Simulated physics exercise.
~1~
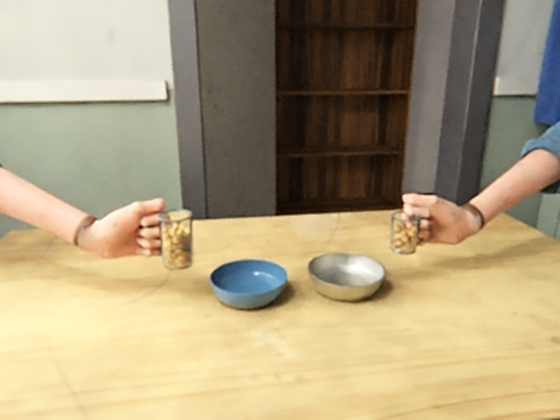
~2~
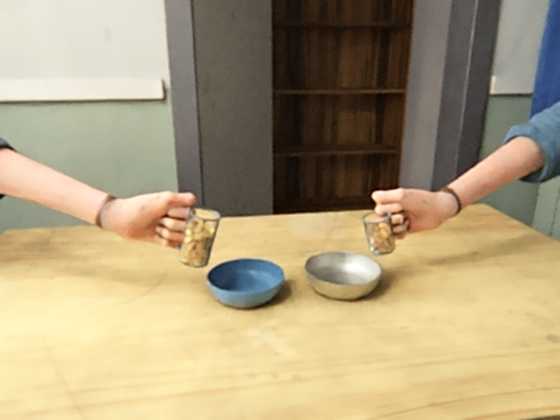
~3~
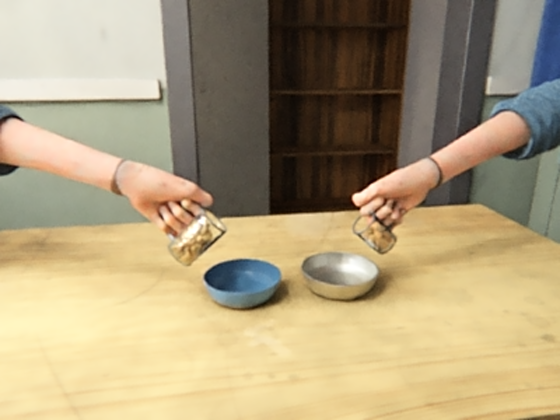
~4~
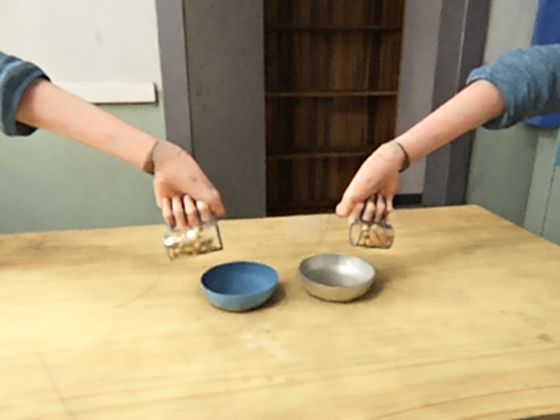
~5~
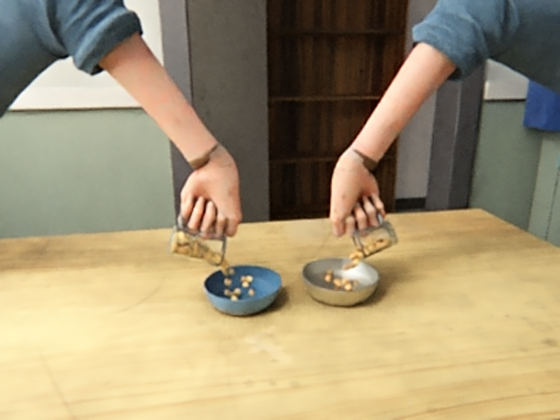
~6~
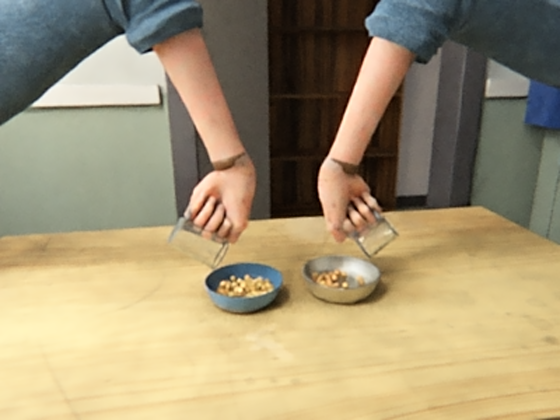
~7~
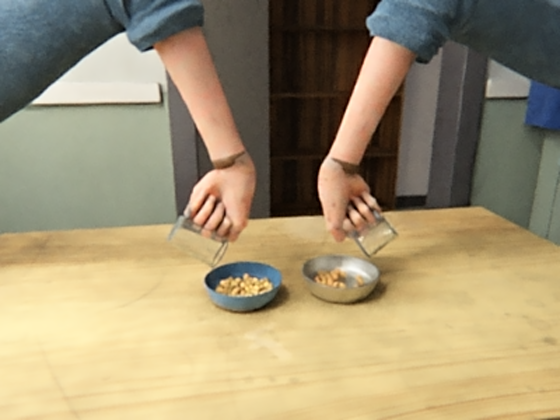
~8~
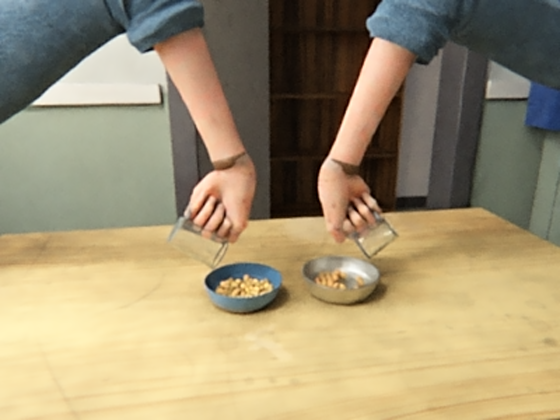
Two hands hold clear cups of small, pale brown, nut-like pieces above a light wooden table, seen from the front and slightly above in a gently swaying view. Between them sit a blue bowl on the left and a silvery metal bowl on the right, with a dark wooden shelf behind. The hands move inward and tip the cups, keeping the pieces inside at first. As the blue-sleeved arms swing over and tilt them further, the pieces tumble into the bowls. Both cups end empty and overturned, held still, with every piece in the bowls and none on the table.
